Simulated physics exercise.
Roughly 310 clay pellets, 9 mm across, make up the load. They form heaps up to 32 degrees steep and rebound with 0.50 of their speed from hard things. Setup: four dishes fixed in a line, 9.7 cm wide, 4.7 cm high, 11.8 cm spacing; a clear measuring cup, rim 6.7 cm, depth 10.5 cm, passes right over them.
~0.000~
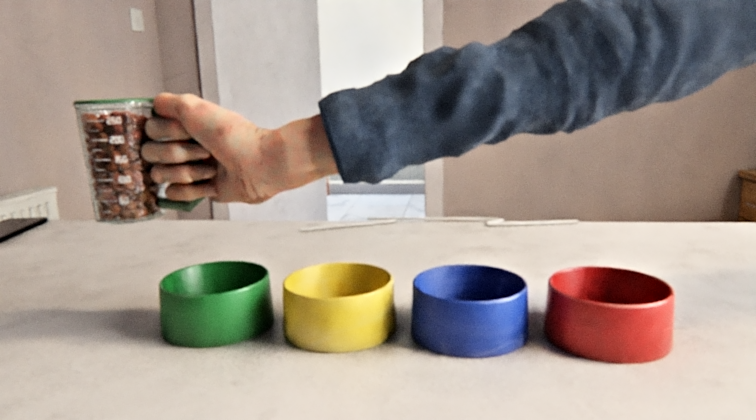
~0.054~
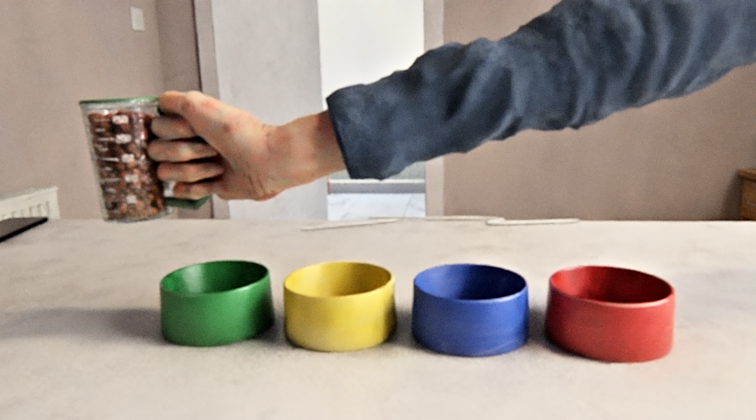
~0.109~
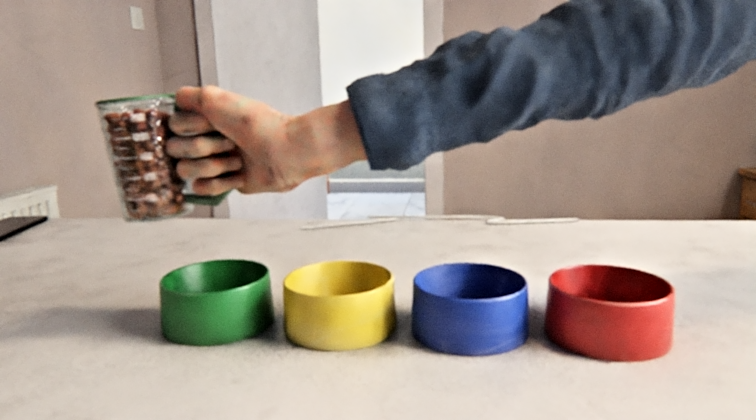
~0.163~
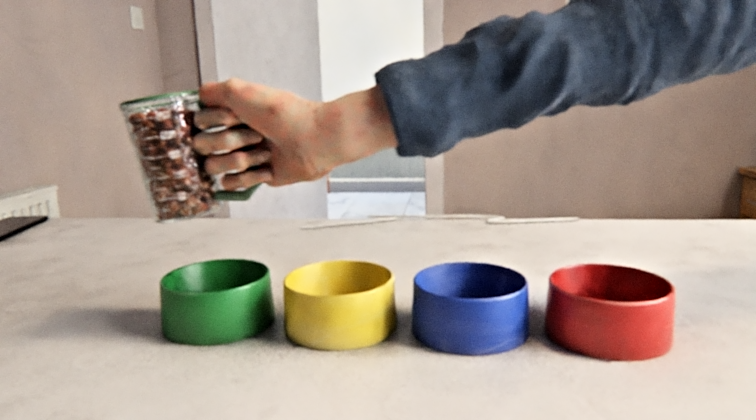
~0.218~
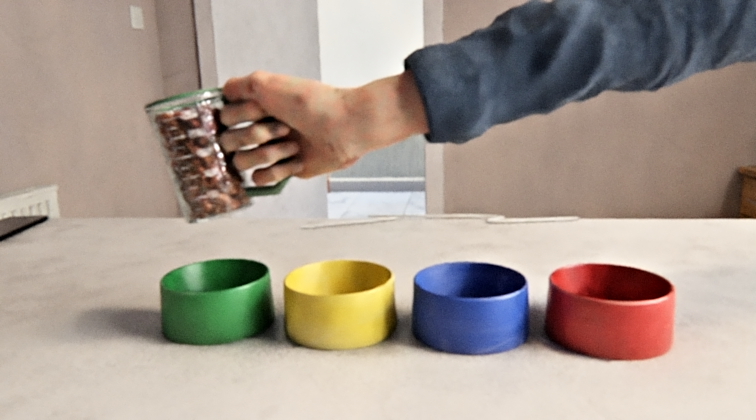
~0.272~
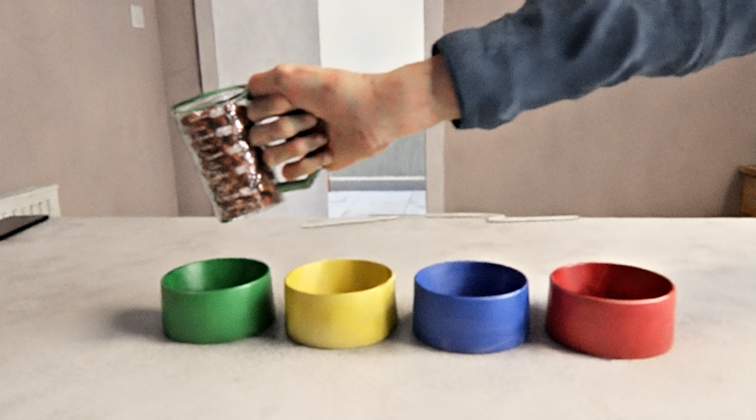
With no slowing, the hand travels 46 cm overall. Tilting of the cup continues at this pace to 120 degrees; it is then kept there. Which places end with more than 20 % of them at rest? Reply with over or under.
Red dish over, blue dish under, green dish under, yellow dish under, counter over.
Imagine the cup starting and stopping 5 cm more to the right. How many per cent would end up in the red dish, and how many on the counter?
Then I'd expect red at 100 and the counter at 0.
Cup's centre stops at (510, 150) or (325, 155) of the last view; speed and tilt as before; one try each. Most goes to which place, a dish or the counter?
On the first run most goes to blue, and on the second to green.
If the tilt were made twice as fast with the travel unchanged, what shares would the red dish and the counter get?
Shares: Red at 60; counter at 20.
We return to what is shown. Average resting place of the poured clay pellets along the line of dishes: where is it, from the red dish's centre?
Some 3 centimetres out on the left-hand side of that dish.
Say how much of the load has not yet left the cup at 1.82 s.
About 20 percent of the load.
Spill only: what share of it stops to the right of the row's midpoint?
Share on that side: Roughly 100 %.
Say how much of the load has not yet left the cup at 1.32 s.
It works out to about 95 per cent of the load.
Then, at 0.90 s, tilt 65 degrees; cup holds 100 %.
After 1.32 s, tilt 98 degrees; cup holds 95 %.
Then, at 1.82 s, tilt 120 degrees; cup holds 20 %, red 50 %.
By 2.7 s all is still; red 65 %, blue 5 %, green 0 %, yellow 0 %, counter 30 %.
